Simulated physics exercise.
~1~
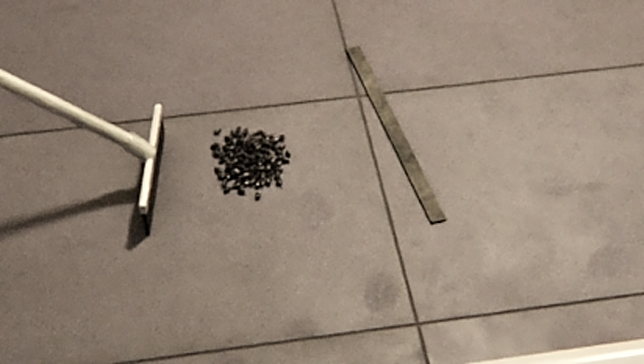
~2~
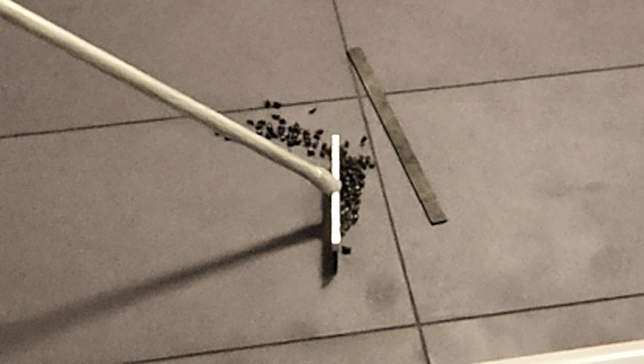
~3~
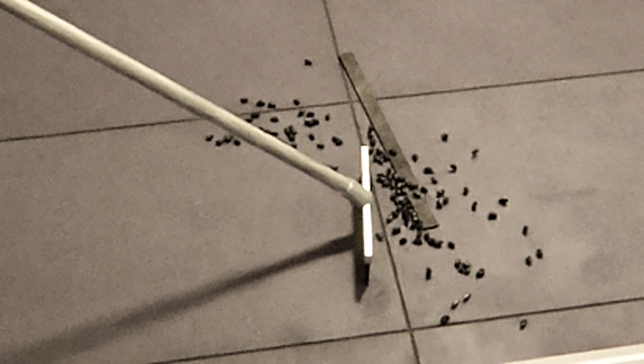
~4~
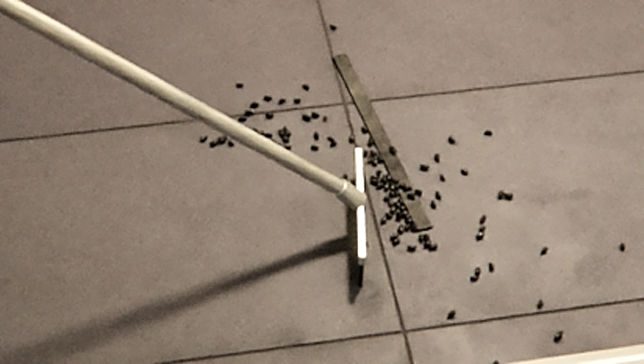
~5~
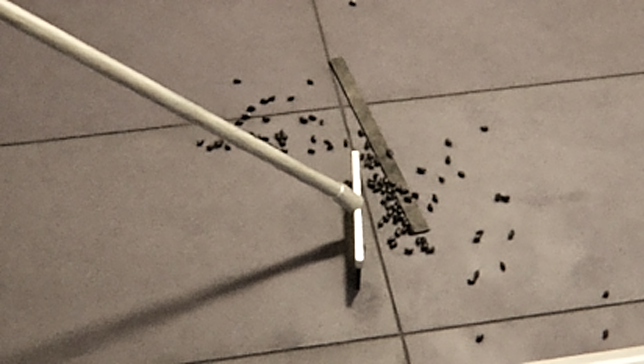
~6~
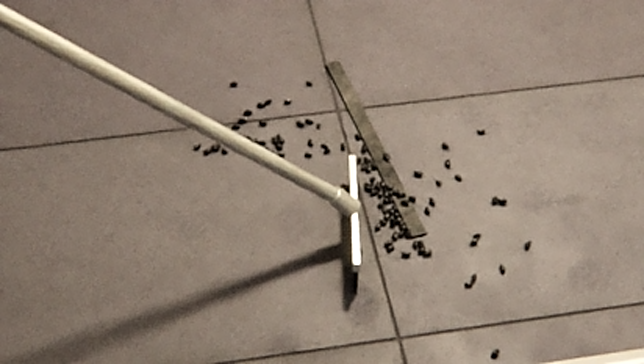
A floor of large grey-brown tiles with dark joints is seen from above at a slant, in a view that sways slightly. A pale, long-handled squeegee stands at the left, beside a heap of black beans, and a flat, dull strip lies at an angle to their right. The squeegee slides right into the heap, bunching many beans ahead of its blade while others trail behind. It stops just short of the strip as beans scatter past it, some rolling far to the right. Finally the blade rests, with beans clustered against the strip and others strewn on both sides.
